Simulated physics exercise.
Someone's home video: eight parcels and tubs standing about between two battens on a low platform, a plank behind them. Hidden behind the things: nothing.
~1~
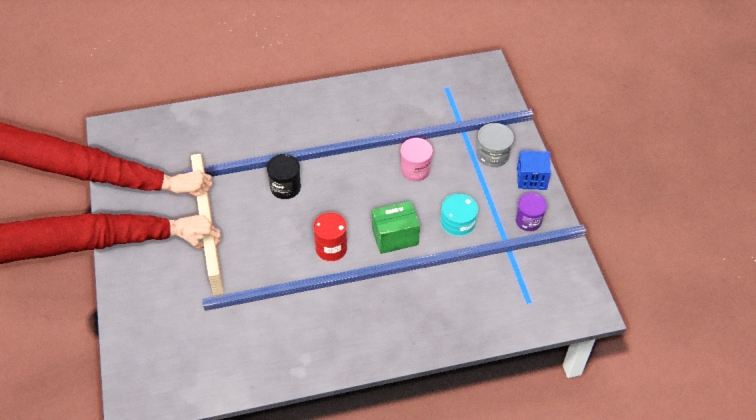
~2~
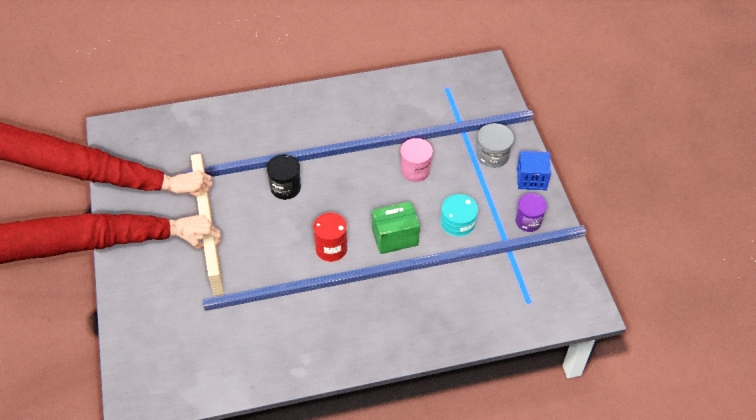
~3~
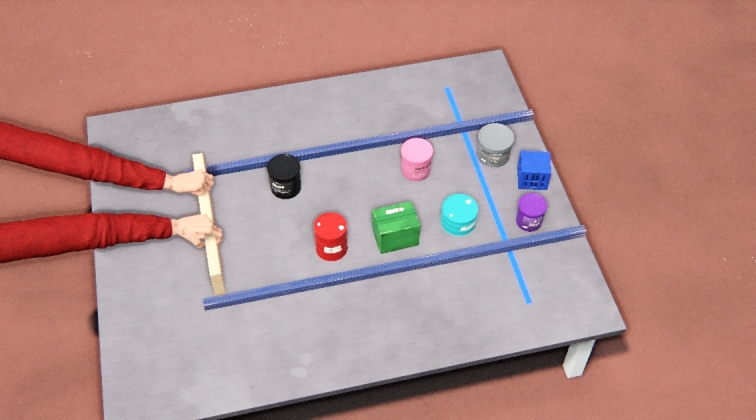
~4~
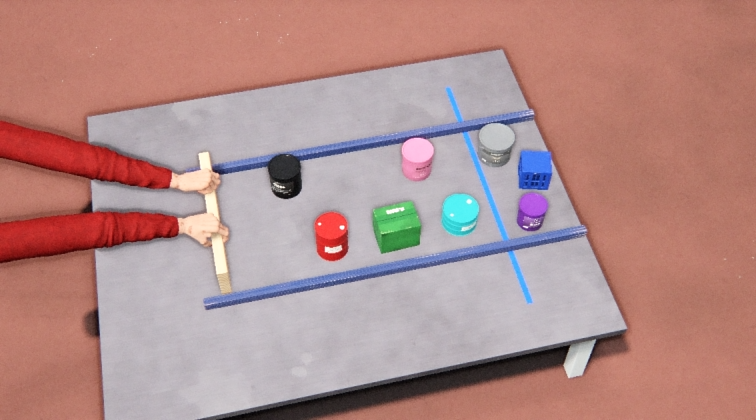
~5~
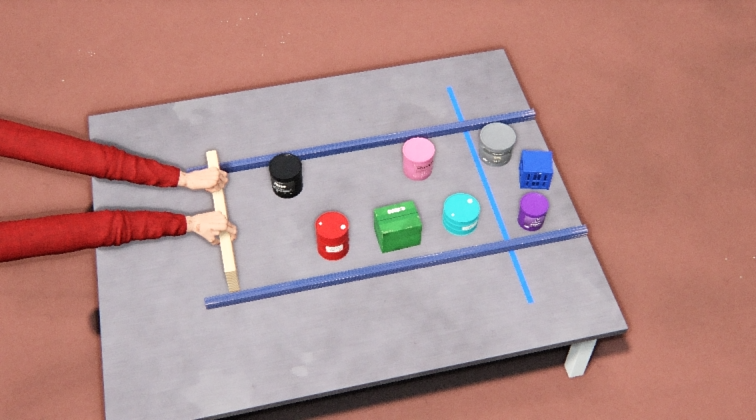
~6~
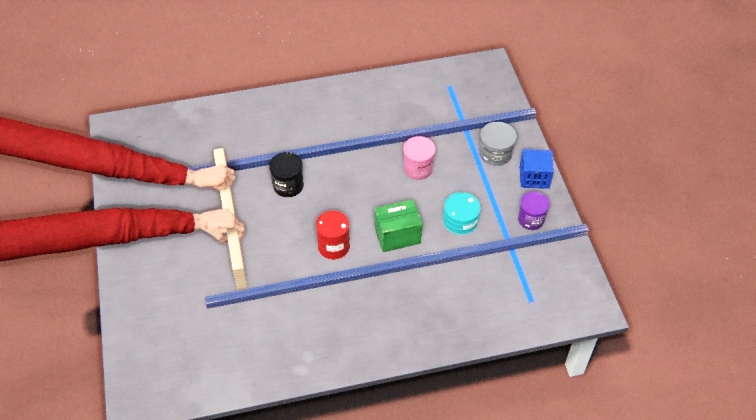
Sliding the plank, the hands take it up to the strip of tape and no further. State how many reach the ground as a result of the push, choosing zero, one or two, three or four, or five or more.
One or two reach the ground.
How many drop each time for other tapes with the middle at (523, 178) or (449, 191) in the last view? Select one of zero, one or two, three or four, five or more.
First place: At least five; second place: None at all.
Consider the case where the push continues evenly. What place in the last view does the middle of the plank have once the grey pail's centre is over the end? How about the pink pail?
I'd say about (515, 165) for the first one and about (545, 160) for the second.
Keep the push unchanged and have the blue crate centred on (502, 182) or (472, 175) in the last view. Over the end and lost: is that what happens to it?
The blue crate is safe at the first spot and is safe at the second.
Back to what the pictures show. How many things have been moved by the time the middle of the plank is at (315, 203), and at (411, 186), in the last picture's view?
At the first spot 2, then 6.
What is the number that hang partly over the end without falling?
It's 0.
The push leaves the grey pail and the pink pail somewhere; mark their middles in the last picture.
Final positions - grey pail around (523, 141), pink pail around (499, 162).
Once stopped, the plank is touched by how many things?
The count in contact is 3.
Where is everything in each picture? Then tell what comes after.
The first picture shows blue crate (534, 170); purple pail (531, 213); grey pail (494, 146); plank (208, 224); tape (484, 186).
The second picture shows purple pail (531, 213); red canister (331, 237).
The third picture shows grey pail (495, 146); pink pail (417, 160).
The fourth picture shows blue crate (535, 170); black pail (286, 177).
The fifth picture shows purple pail (533, 212); plank (223, 221).
The sixth picture shows blue crate (536, 169); purple pail (533, 211); grey pail (497, 144); plank (230, 219); tape (487, 184).
A little later, none off yet; blue crate at rest near (536, 169); purple pail at rest near (533, 211); grey pail at rest near (497, 144).
When it is over, the number that fall off is one or two; down, turquoise canister and purple pail.
